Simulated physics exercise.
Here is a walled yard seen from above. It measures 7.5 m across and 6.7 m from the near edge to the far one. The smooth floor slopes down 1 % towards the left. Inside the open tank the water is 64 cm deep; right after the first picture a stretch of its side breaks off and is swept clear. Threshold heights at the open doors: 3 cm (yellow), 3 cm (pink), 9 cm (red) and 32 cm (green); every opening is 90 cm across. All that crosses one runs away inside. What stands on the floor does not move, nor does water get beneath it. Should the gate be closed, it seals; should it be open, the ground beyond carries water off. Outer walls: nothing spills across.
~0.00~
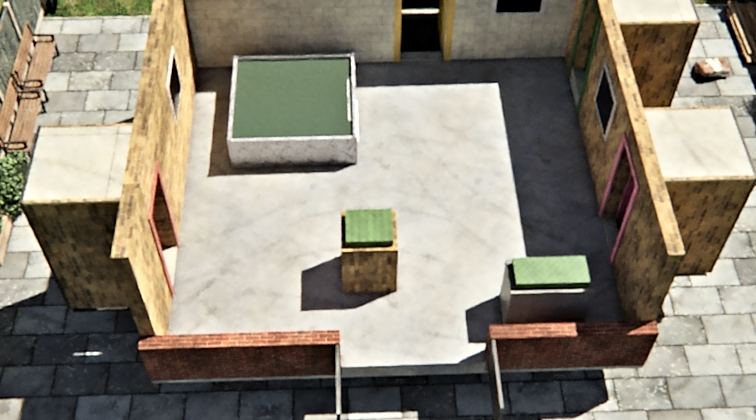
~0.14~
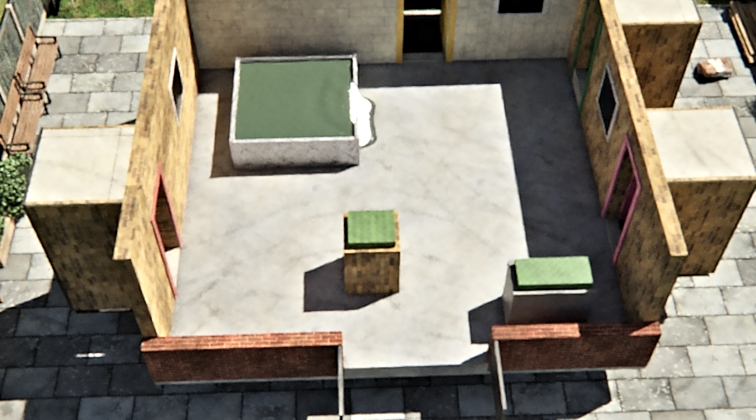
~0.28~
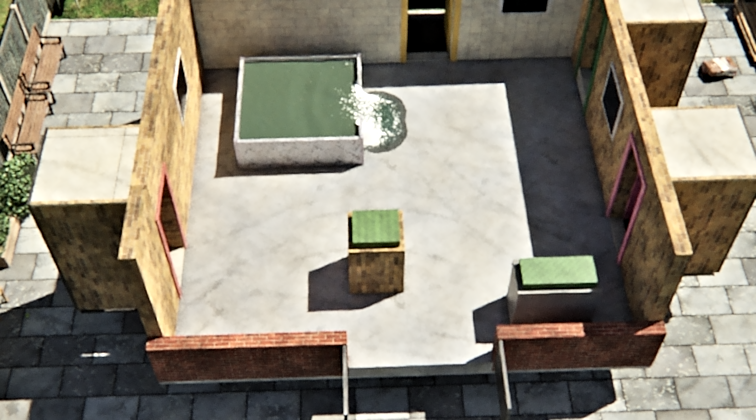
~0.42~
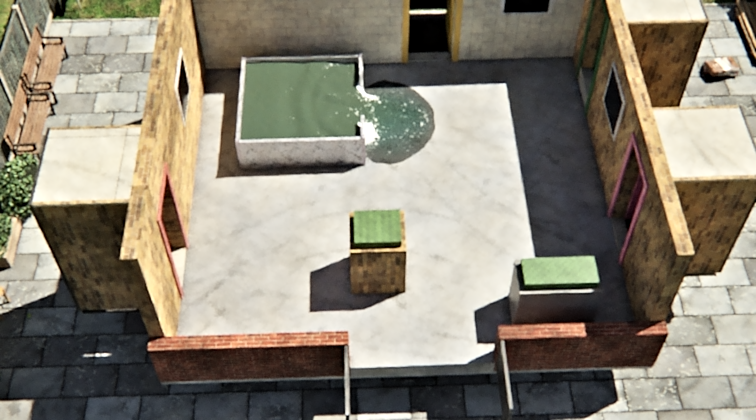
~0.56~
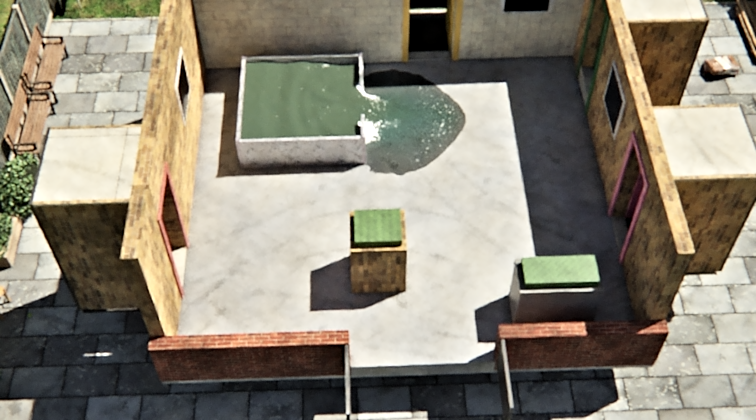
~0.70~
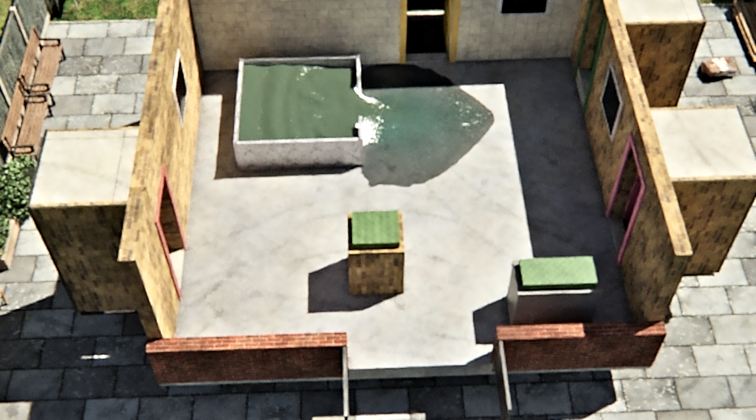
Water pouring through a gap in the right side of a green-filled open tank, spreading rightward across a walled yard's pale floor.
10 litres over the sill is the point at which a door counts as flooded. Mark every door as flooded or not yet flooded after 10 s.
After that time, yellow door: Flooded; pink door: Flooded; red door: Not yet flooded; green door: Not yet flooded.
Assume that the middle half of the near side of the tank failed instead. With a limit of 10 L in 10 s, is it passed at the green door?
In that case, green door: Less than that.
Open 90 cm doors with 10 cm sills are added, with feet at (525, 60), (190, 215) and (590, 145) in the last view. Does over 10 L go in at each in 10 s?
In that order: Beyond it, short of it, beyond it.
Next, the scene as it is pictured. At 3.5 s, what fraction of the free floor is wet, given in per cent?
I'd say around 45 %.
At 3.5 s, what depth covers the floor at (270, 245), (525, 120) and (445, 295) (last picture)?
Depth readings in turn - 0, 9, 0 cm.
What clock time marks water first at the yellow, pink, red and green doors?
Yellow 0.8 s, pink 2.4 s, red 9.5 s, green 1.3 s.
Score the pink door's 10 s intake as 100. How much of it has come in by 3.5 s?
Some 20 in a hundred.
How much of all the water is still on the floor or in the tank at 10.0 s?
Some 86 in a hundred.
After 1.4 s water covers 30 % of the floor and is deepest (36 cm) near (367, 124); yellow door 7 cm at the sill, 2 L in, pink door not reached, red door not reached, green door 9 cm at the sill, 0 L in.
After 2.2 s water covers 40 % of the floor and is deepest (36 cm) near (562, 71); yellow door 7 cm at the sill, 27 L in, pink door not reached, red door not reached, green door 20 cm at the sill, 0 L in.
After 3.5 s water covers 45 % of the floor and is deepest (26 cm) near (517, 72); yellow door 6 cm at the sill, 58 L in, pink door 8 cm at the sill, 18 L in, red door not reached, green door 22 cm at the sill, 0 L in.
After 6.0 s water covers 55 % of the floor and is deepest (17 cm) near (633, 334); yellow door 9 cm at the sill, 96 L in, pink door 6 cm at the sill, 41 L in, red door not reached, green door 13 cm at the sill, 0 L in.
After 10.0 s water covers 80 % of the floor and is deepest (12 cm) near (405, 269); yellow door 7 cm at the sill, 163 L in, pink door 9 cm at the sill, 98 L in, red door 4 cm at the sill, 0 L in, green door 7 cm at the sill, 0 L in.
